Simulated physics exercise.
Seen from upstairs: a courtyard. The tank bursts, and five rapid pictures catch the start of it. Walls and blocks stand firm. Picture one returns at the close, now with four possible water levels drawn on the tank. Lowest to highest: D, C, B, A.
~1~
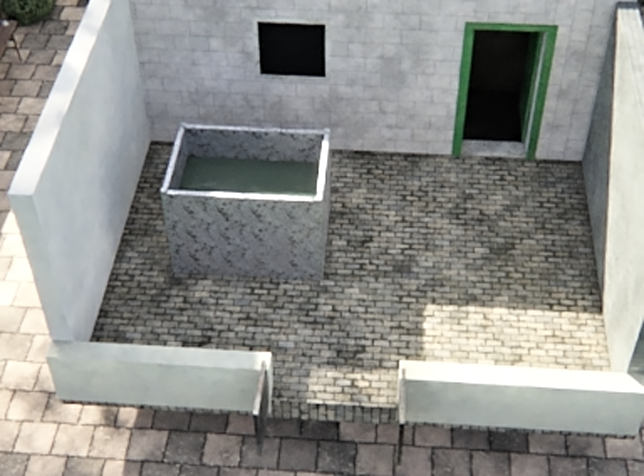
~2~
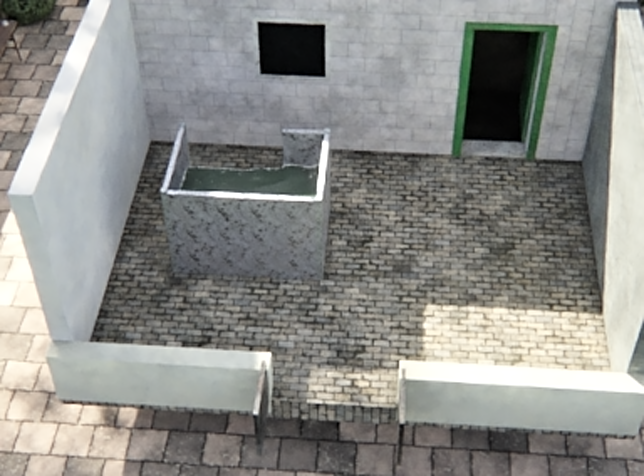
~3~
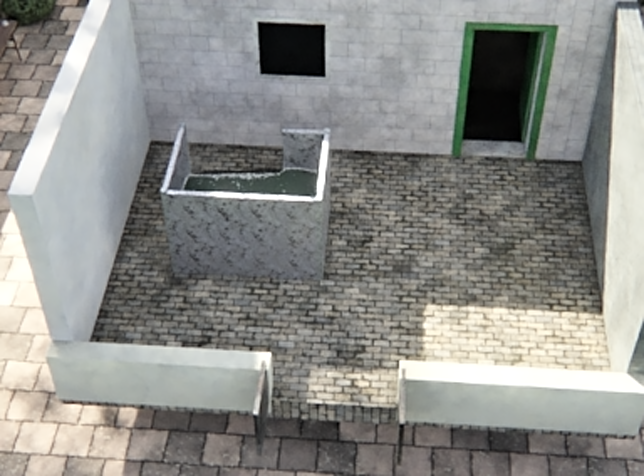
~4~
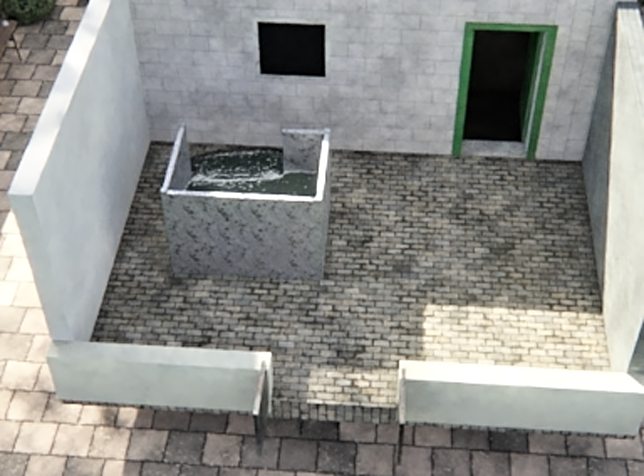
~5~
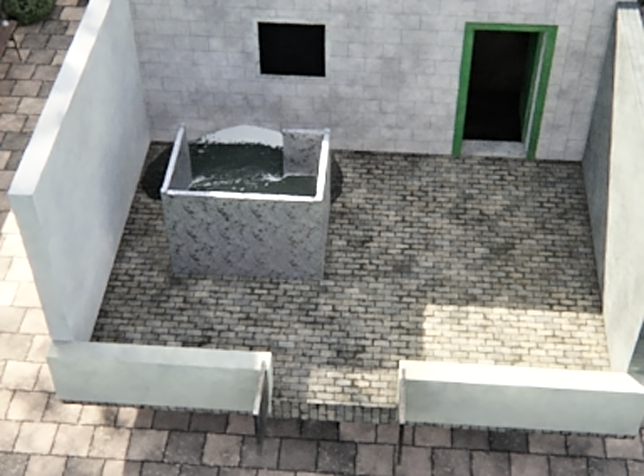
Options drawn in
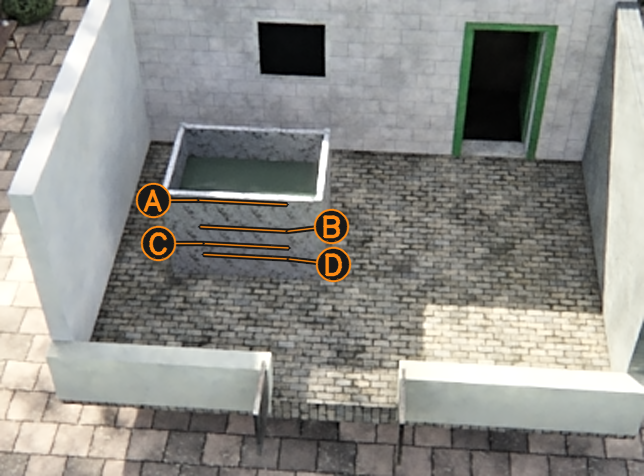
We see, from above, a walled paved yard with a speckled tank of water at rest; most of the tank's back side disappears, the water inside drops and churns, and dark water spreads over the paving behind and beside it.
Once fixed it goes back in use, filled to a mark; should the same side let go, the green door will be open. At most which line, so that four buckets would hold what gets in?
The limit is B.
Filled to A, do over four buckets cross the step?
Yes.
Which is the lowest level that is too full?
That would be A.
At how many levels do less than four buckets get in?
Three of the four.
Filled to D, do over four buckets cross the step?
No, not at all.
On the marked copy, A at (241, 202); B at (243, 229); C at (245, 245); D at (246, 256); from the bottom up D, C, B, A.
With A, about 9 bucketfuls get in.
With B, a bucket or two gets in.
With C, nothing gets over.
With D, nothing gets over.
